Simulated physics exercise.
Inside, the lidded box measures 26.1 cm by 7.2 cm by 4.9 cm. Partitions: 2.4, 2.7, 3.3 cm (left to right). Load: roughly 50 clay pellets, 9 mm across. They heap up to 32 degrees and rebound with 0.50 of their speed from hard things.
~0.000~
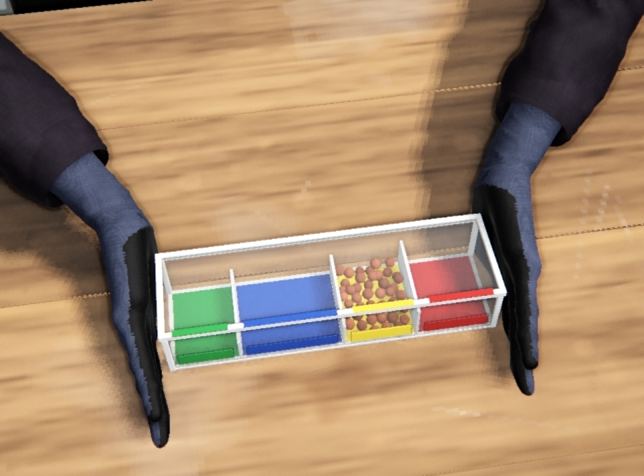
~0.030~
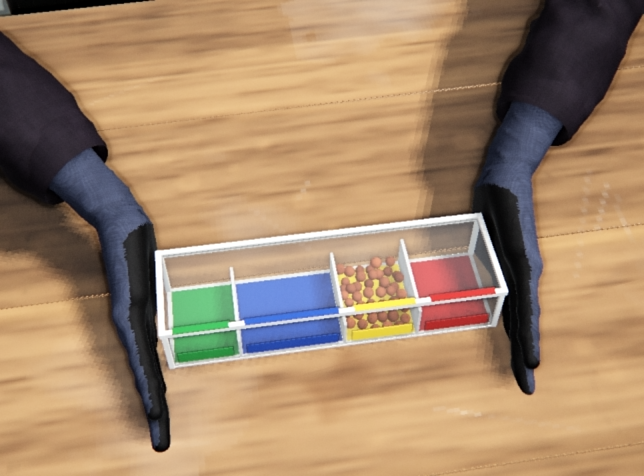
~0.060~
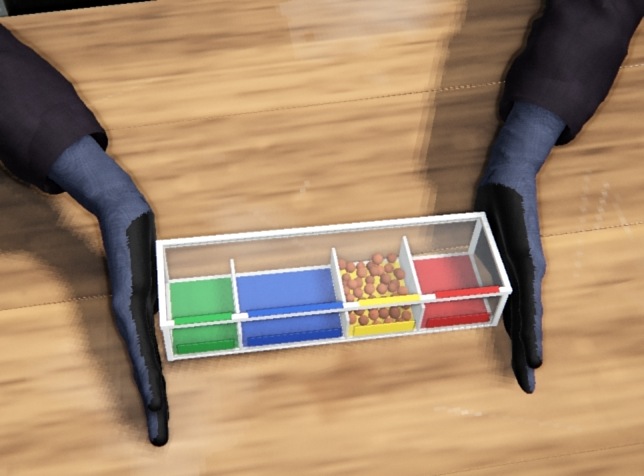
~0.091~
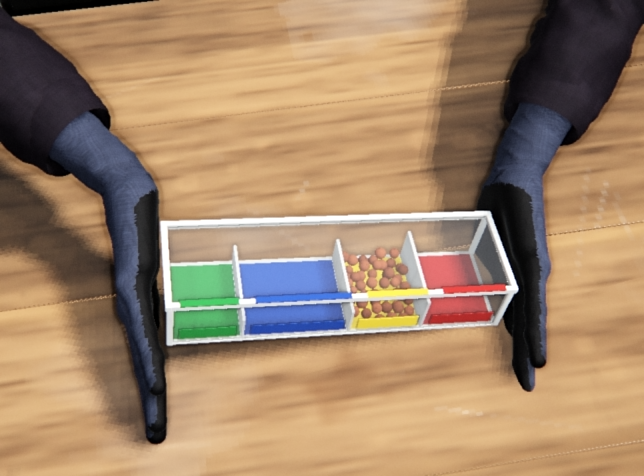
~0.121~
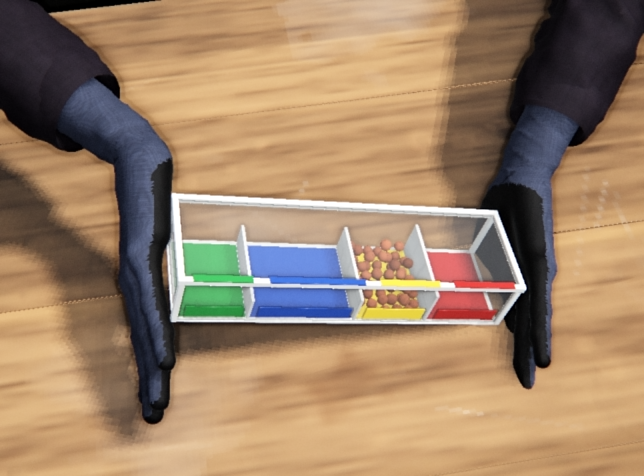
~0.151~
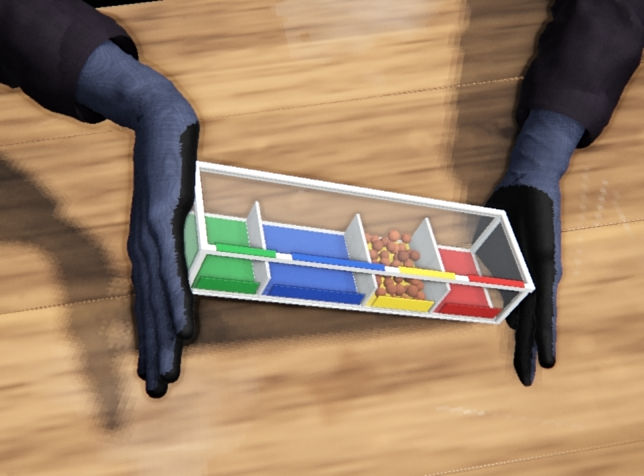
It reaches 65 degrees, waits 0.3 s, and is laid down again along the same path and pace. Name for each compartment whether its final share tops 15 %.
Red compartment: No; blue compartment: No; green compartment: No; yellow compartment: Yes.
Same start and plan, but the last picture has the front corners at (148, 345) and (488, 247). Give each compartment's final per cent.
Red 0; blue 5; green 0; yellow 95.
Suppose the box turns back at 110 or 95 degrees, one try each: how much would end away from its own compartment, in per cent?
About 50 and 60 per cent.
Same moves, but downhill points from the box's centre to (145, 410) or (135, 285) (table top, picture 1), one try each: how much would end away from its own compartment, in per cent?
Some 45 and 50 per cent.
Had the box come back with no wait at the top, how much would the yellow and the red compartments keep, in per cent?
Yellow 100; red 0.
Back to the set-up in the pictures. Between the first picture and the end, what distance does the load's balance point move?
About 1.0 cm.
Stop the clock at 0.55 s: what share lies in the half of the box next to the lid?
Roughly 0 per cent.
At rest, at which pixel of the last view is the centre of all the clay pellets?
Near (391, 296).
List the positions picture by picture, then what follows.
The first picture shows box tilt 0 degrees, front corners at (164, 335) and (500, 291); yellow 100 %.
The second picture shows box tilt 1 degrees, front corners at (165, 332) and (501, 290).
The third picture shows box tilt 4 degrees, front corners at (166, 323) and (505, 289), lowest corner right back.
The fourth picture shows box tilt 9 degrees, front corners at (171, 305) and (511, 288), lowest corner right back.
The fifth picture shows box tilt 16 degrees, front corners at (184, 278) and (519, 287), lowest corner right back.
The sixth picture shows box tilt 24 degrees, front corners at (206, 247) and (528, 286), lowest corner right back; yellow 100 %. The box's pace is about 265 degrees a second.
Then, at 0.55 s, tilt 65 degrees; yellow 100 %.
After 0.81 s, tilt 43 degrees; yellow 100 %.
After 1.18 s, tilt 0 degrees; yellow 100 %.
At rest (1.5 s), red 0 %, blue 0 %, green 0 %, yellow 100 %.
